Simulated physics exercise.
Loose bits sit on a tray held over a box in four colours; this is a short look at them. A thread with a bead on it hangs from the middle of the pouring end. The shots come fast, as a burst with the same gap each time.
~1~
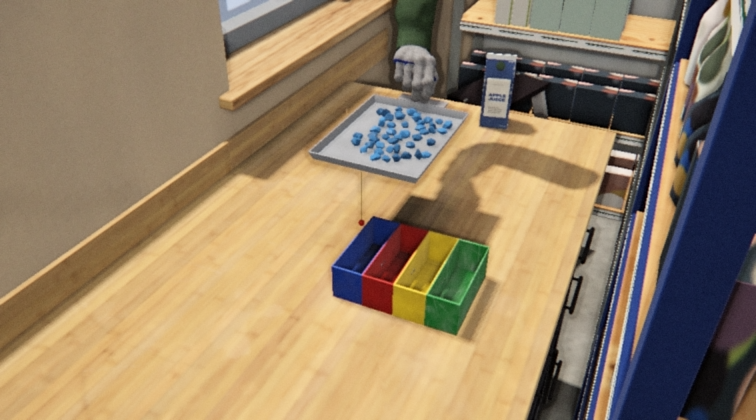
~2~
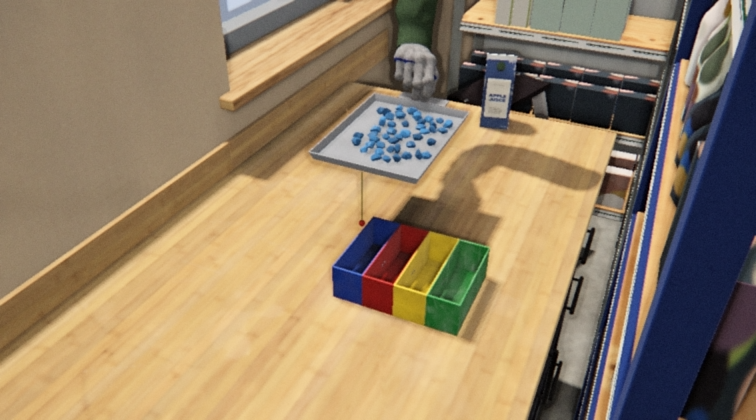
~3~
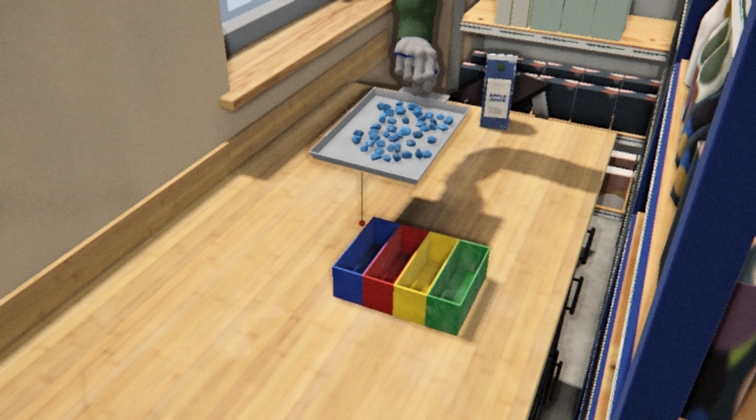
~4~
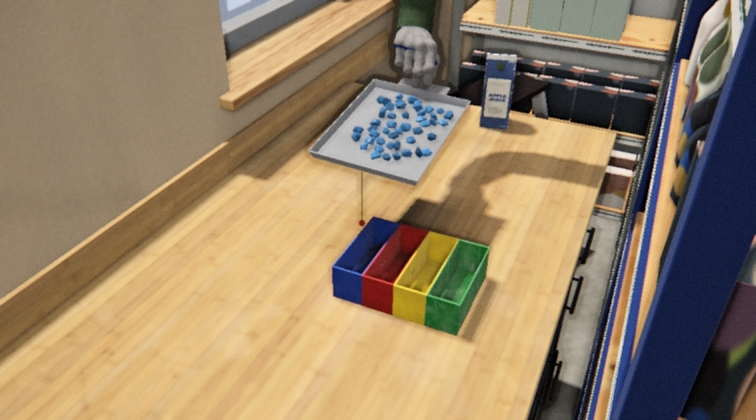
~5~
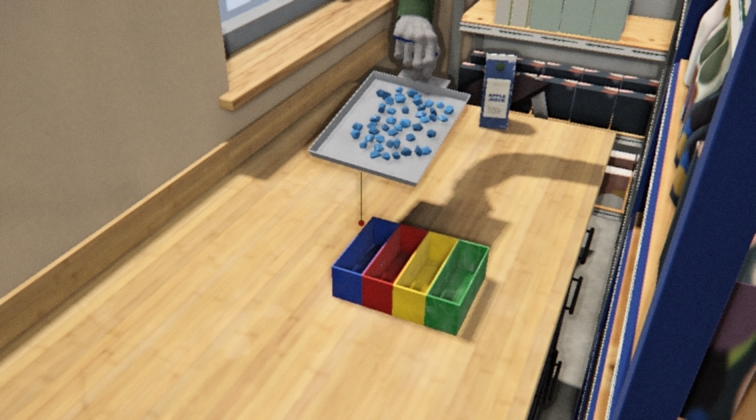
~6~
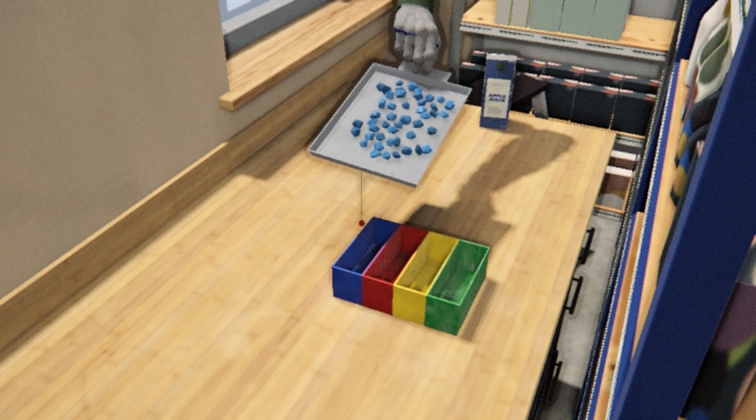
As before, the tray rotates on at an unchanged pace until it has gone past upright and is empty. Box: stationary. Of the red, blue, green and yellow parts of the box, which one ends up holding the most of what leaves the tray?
The red part holds the most.
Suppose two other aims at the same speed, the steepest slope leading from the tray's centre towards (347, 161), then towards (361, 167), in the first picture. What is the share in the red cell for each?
In turn 0 and 20 in a hundred.
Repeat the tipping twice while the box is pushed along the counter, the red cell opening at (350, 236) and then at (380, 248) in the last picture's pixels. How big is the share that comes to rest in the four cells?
It would be roughly 90 per cent for the first and roughly 100 per cent for the second.
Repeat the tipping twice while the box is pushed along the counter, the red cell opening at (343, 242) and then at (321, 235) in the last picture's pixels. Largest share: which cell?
It would be the green cell the first time and green the second time.
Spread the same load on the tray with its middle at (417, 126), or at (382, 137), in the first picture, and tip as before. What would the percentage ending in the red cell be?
You'd get near 60 percent first and near 50 percent next.
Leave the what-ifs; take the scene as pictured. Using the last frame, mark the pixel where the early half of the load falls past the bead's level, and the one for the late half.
Points: About (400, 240), then about (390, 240).
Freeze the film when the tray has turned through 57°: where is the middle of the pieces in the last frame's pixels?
I'd put the middle of the pieces at roughly (392, 161).
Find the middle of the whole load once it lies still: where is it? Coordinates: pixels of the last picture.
I'd put the middle somewhere around (393, 281).
Shortly afterwards, tray tipped steeply; the whole lot on the tray.
Next, tray tipped right over; near a quarter on the tray; near a third in the red cell; near a quarter in the yellow cell; a little in the blue cell; a little falling or outside the box.
Some moments later, tray tipped past a quarter turn; near half in the red cell; near a quarter in the yellow cell; near a quarter in the blue cell; a little falling or outside the box.
In the end, tray tipped past a quarter turn; near half in the red cell; near a quarter in the yellow cell; near a quarter in the blue cell; none at all in the green cell; a little outside the box.
